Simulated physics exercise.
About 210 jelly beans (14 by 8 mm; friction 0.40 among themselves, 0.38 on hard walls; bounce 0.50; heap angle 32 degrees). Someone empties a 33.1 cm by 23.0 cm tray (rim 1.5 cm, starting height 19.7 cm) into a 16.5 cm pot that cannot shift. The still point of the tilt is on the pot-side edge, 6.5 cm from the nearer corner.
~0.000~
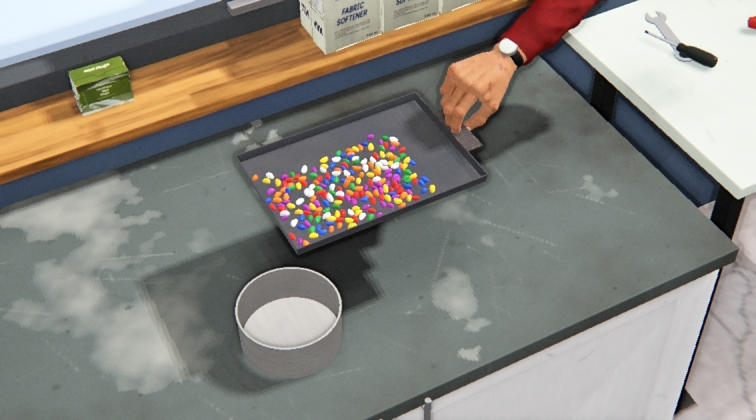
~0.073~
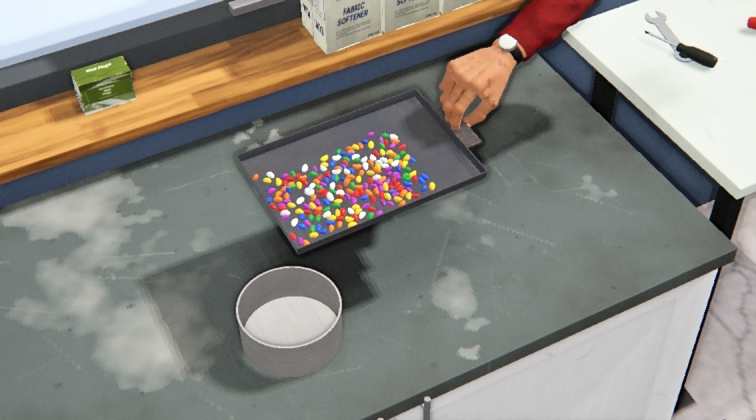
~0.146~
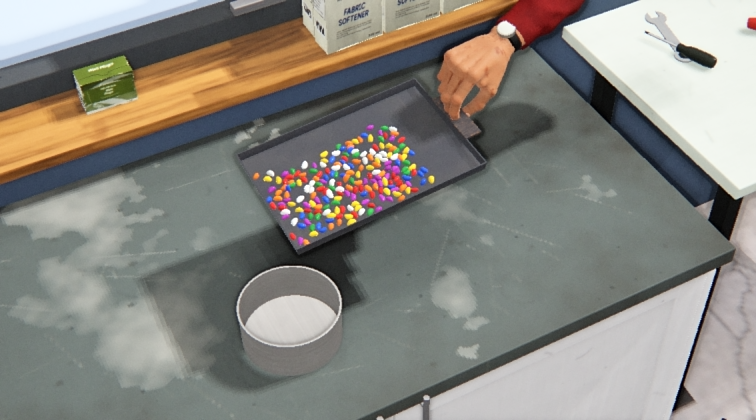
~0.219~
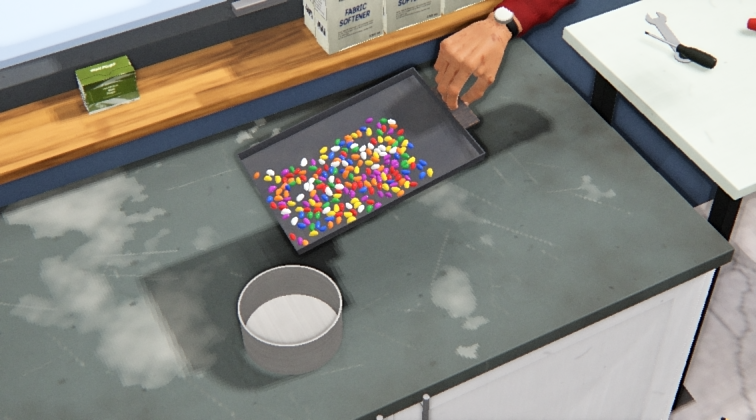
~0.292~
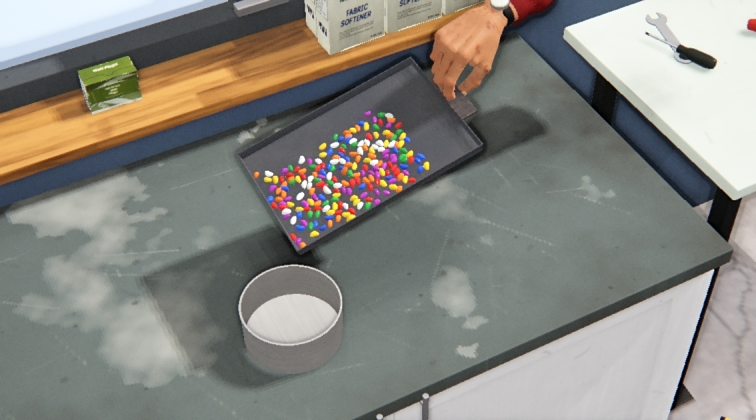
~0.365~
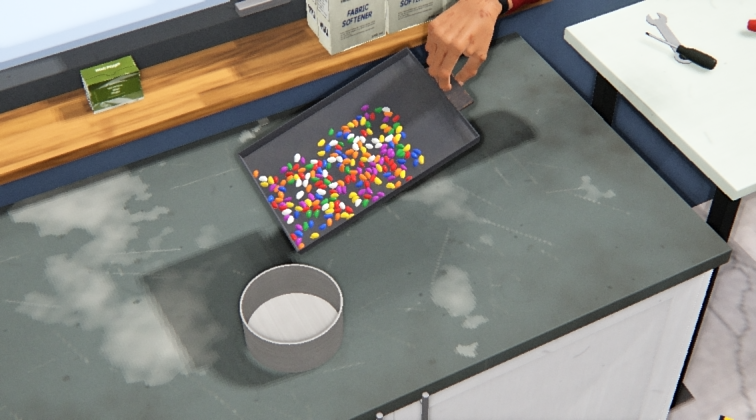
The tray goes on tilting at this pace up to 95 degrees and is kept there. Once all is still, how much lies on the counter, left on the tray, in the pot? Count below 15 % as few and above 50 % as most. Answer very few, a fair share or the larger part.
Counter a fair share, tray very few, pot the larger part.
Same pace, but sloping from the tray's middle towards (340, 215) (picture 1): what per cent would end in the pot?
About 100 per cent.
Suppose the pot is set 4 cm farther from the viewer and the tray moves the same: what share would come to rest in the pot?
Then about 80 per cent.
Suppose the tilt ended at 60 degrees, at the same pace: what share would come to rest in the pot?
It would be near 25 per cent.
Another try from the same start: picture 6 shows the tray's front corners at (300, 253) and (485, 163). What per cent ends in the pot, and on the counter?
Pot 90, counter 10.
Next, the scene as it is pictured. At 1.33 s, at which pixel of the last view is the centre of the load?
Near (276, 229).
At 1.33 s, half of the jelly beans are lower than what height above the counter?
Roughly 20 cm.
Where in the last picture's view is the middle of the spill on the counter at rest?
At about (215, 313).
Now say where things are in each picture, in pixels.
The first frame shows tray tilt 0 degrees, front corners at (298, 248) and (486, 174); middle of the pieces at (352, 186); pot at (289, 307).
The second frame shows tray tilt 1 degrees, front corners at (298, 247) and (485, 171); middle of the pieces at (352, 185).
The third frame shows tray tilt 5 degrees, front corners at (298, 248) and (485, 162), lowest corner left front; middle of the pieces at (352, 181).
The fourth frame shows tray tilt 10 degrees, front corners at (298, 248) and (483, 153), lowest corner left front; middle of the pieces at (351, 177).
The fifth frame shows tray tilt 14 degrees, front corners at (298, 249) and (481, 144), lowest corner left front; middle of the pieces at (344, 171).
The sixth frame shows tray tilt 19 degrees, front corners at (298, 250) and (477, 136), lowest corner left front; middle of the pieces at (342, 168); pot at (291, 303). The tray's pace is about 60 degrees a second.
After 0.94 s, tilt 55 degrees; the tray holds 100 %, the pot 0 %.
After 1.33 s, tilt 79 degrees; the tray holds 65 %, the pot 20 %.
After 1.80 s, tilt 95 degrees; the tray holds 5 %, the pot 65 %.
At rest (3.4 s), counter 30 %, tray 0 %, pot 70 %.
